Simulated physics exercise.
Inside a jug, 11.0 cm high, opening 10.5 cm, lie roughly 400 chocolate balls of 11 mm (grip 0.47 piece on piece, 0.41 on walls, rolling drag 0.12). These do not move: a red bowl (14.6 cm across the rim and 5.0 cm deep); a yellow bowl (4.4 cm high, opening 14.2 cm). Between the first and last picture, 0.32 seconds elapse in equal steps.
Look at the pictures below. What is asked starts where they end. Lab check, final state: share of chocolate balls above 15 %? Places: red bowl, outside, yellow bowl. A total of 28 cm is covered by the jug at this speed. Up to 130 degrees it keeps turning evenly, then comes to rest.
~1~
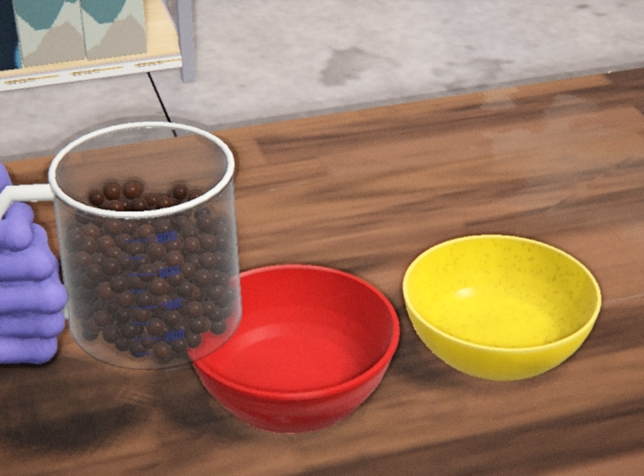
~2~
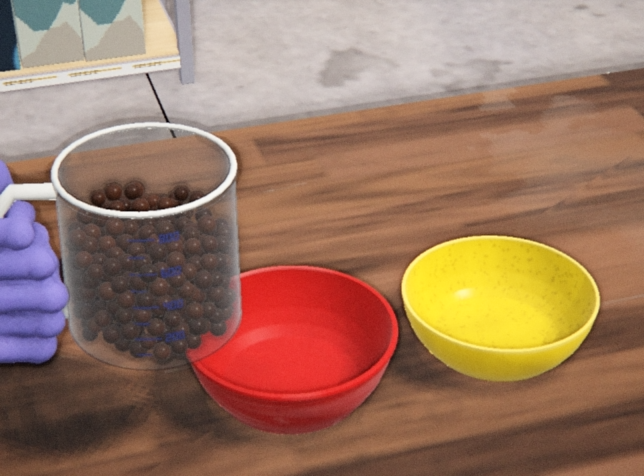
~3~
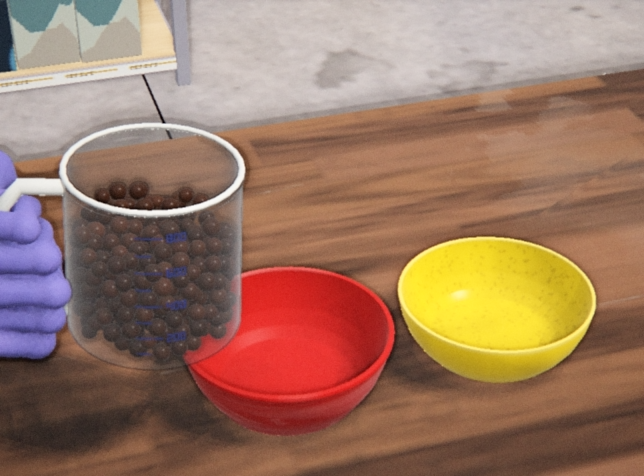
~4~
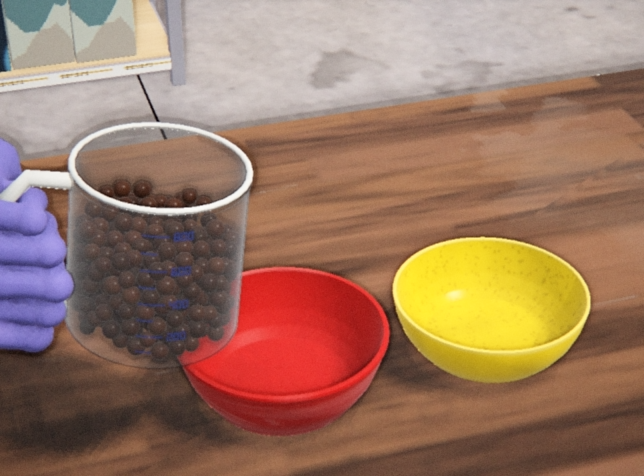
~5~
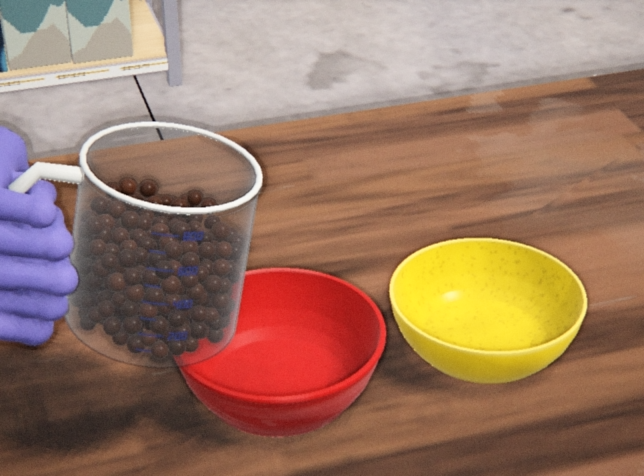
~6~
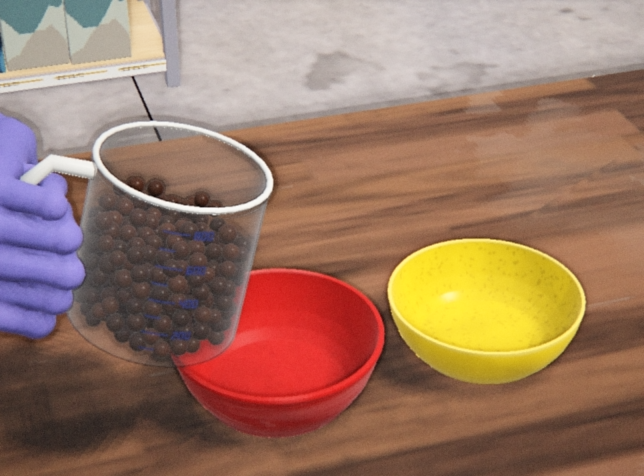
Red bowl: Not above, outside everything: Not above, yellow bowl: Above.
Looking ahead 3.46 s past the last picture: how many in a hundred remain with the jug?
Near 0 in a hundred parts of the load.
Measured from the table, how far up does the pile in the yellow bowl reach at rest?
6.5 cm.
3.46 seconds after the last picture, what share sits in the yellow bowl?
About 95 per cent by then.
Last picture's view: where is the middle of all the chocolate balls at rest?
Around (489, 321).
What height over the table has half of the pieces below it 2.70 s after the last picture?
Some 4 cm.
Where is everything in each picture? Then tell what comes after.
Jug at (149, 240); tilt 0 degrees; moved 0.0 cm; lip at (229, 156); top of the load at (175, 198); red bowl at (291, 326); yellow bowl at (501, 289), in the first picture.
Jug at (150, 240); tilt 1 degrees; moved 0.2 cm; lip at (231, 157); top of the load at (98, 199), in the second picture.
Jug at (154, 239); tilt 4 degrees; moved 0.6 cm; lip at (239, 161); top of the load at (103, 197), in the third picture.
Jug at (157, 237); tilt 7 degrees; moved 1.1 cm; low side right; lip at (247, 164); top of the load at (189, 197), in the fourth picture.
Jug at (162, 235); tilt 11 degrees; moved 1.6 cm; low side right; lip at (256, 168); top of the load at (195, 199), in the fifth picture.
Jug at (170, 232); tilt 14 degrees; moved 2.1 cm; low side right; lip at (267, 173); top of the load at (140, 199); red bowl at (276, 330); yellow bowl at (486, 293), in the sixth picture.
Then, 1.03 s after the last picture, tilt 72 degrees; jug 100 %; middle of all pieces near (269, 239).
Then, 1.90 s after the last picture, tilt 121 degrees; jug 45 %, yellow bowl 55 %, in the air 5 %; middle of all pieces near (443, 292).
Then, 2.70 s after the last picture, tilt 130 degrees; yellow bowl 95 %, outside 5 %; middle of all pieces near (489, 321).
Then, 3.46 s after the last picture, tilt 130 degrees; yellow bowl 95 %, outside 5 %; middle of all pieces near (489, 321).
In the end, jug 0 %, yellow bowl 95 %, red bowl 0 %, outside 5 %.
